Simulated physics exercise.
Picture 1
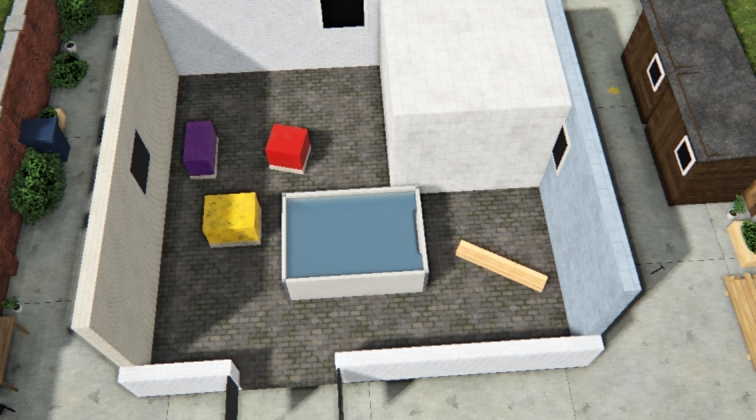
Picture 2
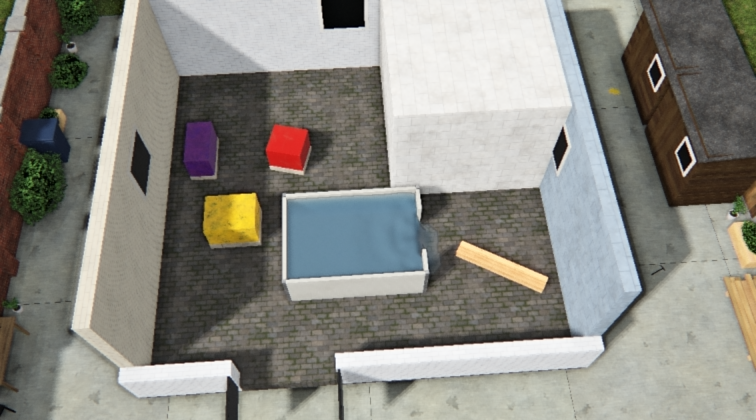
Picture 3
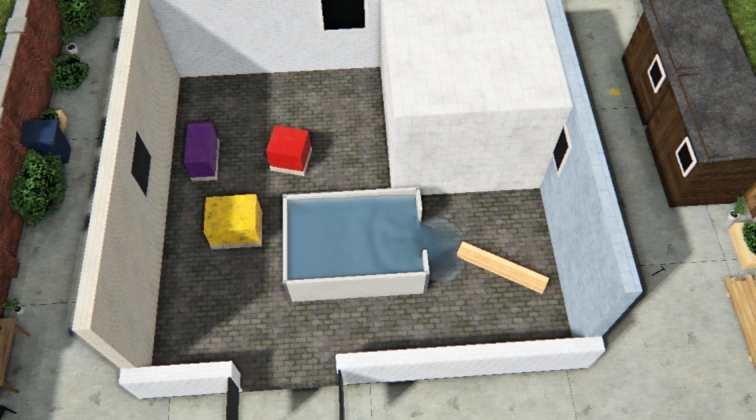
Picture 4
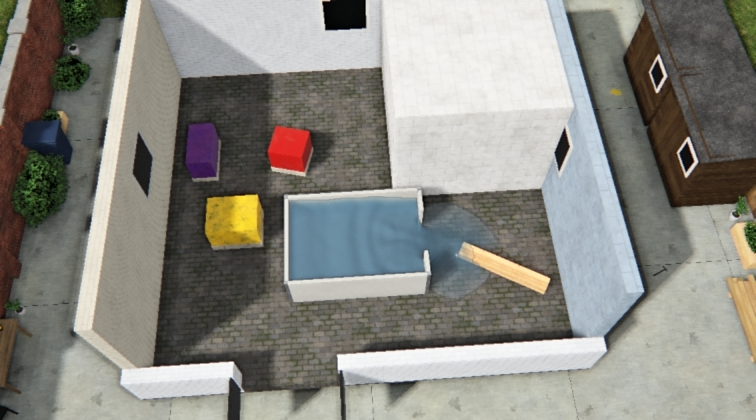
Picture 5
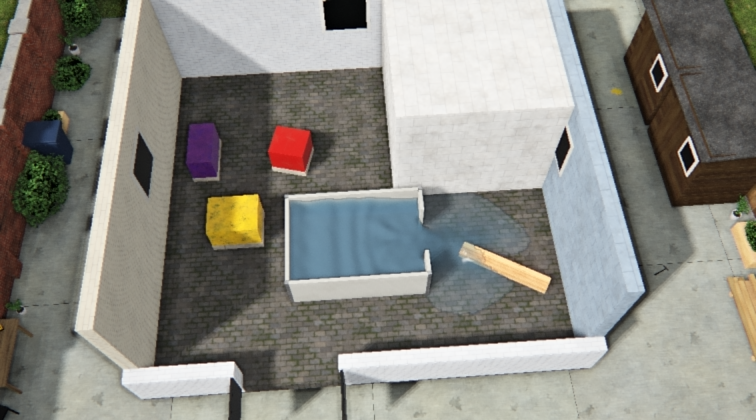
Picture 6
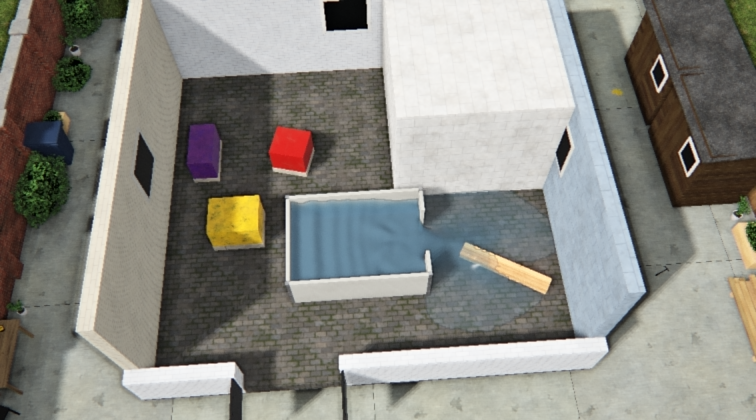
Water poured out through a gap in the right side of an open tank in a walled yard, ran past a wooden plank and fanned out across the paving toward the pale blue wall.
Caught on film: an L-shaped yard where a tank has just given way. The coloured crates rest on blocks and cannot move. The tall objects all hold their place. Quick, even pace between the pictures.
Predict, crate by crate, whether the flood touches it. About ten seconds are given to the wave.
The yellow crate sits high enough, the red crate sits high enough, the purple crate sits too low.
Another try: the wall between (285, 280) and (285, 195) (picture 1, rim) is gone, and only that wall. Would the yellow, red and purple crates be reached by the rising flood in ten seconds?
I'd say the yellow crate is overrun, while the red crate is overrun and the purple crate is overrun.
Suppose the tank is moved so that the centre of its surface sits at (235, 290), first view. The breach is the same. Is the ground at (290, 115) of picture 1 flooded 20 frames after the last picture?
There: No water.
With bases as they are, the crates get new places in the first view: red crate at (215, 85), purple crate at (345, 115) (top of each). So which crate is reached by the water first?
My pick is the one in yellow.
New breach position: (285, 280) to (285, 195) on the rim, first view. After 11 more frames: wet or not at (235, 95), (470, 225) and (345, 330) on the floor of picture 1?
Sodden, then spared, then spared.
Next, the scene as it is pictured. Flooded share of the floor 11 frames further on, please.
I'd say close to 20 per cent.
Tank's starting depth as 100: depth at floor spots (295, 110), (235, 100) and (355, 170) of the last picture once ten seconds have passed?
At the three places, in the order asked: Around 2, 4 and 2 per cent.
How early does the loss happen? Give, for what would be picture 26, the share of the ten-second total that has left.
It comes to around 0 per cent.
A moment on, water covers 20 % of the floor; the yellow crate not reached, the red crate not reached, the purple crate not reached.
Next, water covers 20 % of the floor; the yellow crate not reached, the red crate not reached, the purple crate not reached.
Then, water covers 30 % of the floor; the yellow crate not reached, the red crate not reached, the purple crate not reached.
Later, water covers 60 % of the floor; the yellow crate water round its plinth, the red crate water round its plinth, the purple crate water round its plinth.
In the end, water covers 80 % of the floor; the yellow crate stayed above the water, the red crate stayed above the water, the purple crate was topped.
